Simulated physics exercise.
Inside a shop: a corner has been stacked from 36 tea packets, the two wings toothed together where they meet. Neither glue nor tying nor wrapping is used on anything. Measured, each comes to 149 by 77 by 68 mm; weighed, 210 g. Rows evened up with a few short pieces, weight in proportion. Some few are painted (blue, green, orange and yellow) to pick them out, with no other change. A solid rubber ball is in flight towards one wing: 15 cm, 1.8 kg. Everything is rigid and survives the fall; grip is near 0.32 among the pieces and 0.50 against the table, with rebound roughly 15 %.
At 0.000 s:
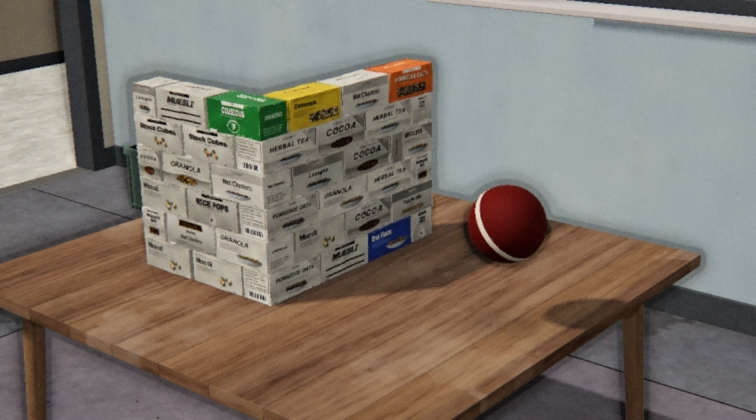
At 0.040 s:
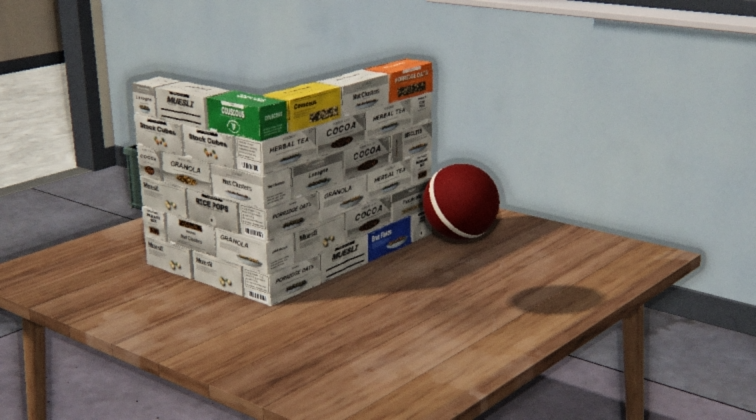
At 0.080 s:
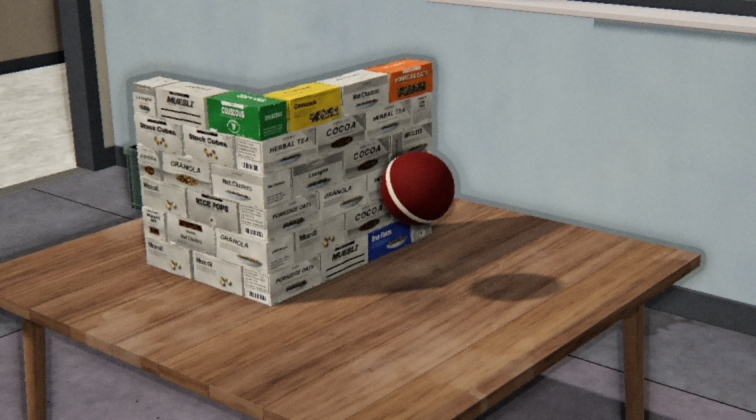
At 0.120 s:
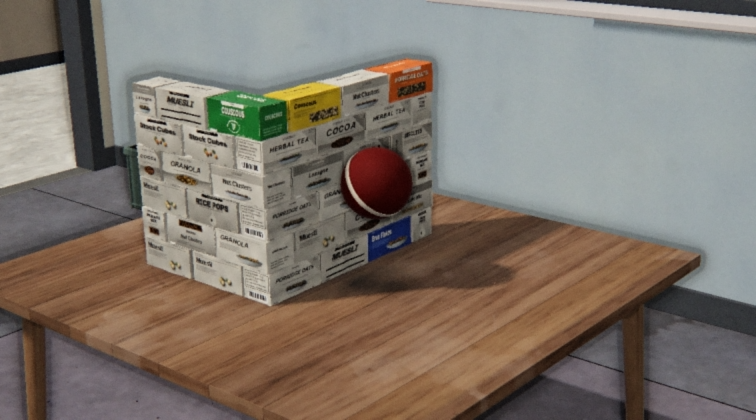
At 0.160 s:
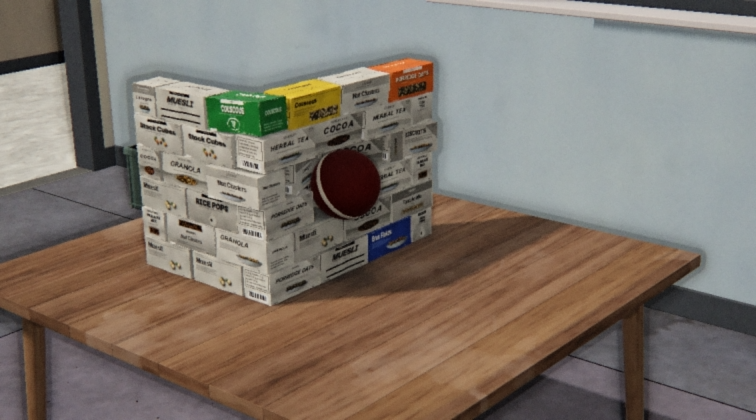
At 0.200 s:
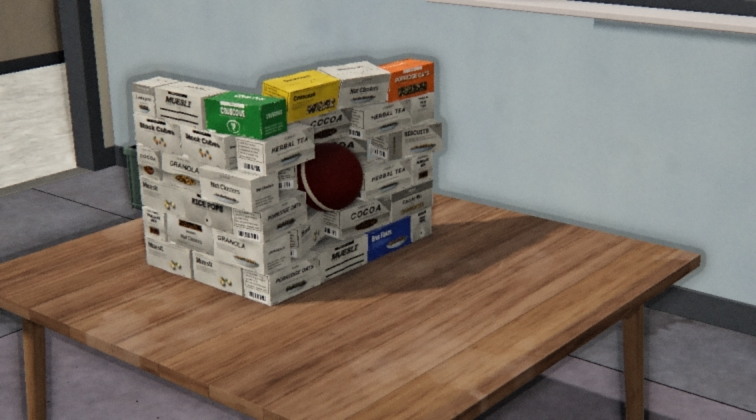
The clip opens on an L-shaped stack of mostly white packets on a wooden table, with a red, white-striped ball to its right. The ball flies leftward and strikes the right-hand wing, then pushes into it as surrounding packets shift and the green and yellow ones tilt slightly.
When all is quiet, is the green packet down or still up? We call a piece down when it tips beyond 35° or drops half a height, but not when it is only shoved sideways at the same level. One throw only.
Looks like the packet is down at the end.
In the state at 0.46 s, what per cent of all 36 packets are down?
20 %.
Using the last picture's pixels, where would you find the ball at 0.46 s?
Estimated pixel: About (253, 214).
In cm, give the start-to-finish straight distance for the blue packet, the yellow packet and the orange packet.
Blue 0 cm, yellow 34 cm, orange 2 cm.
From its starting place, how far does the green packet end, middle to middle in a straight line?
About 26 cm.
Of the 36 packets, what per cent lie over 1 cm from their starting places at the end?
It comes to 60 percent.
By 0.28 s, ball still moving; 1 of the 36 packets down; green packet moved 12 mm; yellow packet tilted 18°.
By 0.46 s, ball still moving; 8 of the 36 packets down; green packet tilted 32°; yellow packet tilted 44°, 8 cm lower.
By 0.72 s, ball still moving; 10 of the 36 packets down; green packet tilted 31°, 11 cm lower; yellow packet on its side.
By 1.24 s, ball still moving; 9 of the 36 packets down; green packet tilted 29°, 20 cm lower; yellow packet on its side.
When it is over (1.7 s), ball rolling away; 9 of the 36 packets down; green packet tilted 24°, 20 cm lower; yellow packet on its side; orange packet tilted 9°. In pixels of the last frame, middles, green packet near (290, 187), yellow packet near (261, 219).
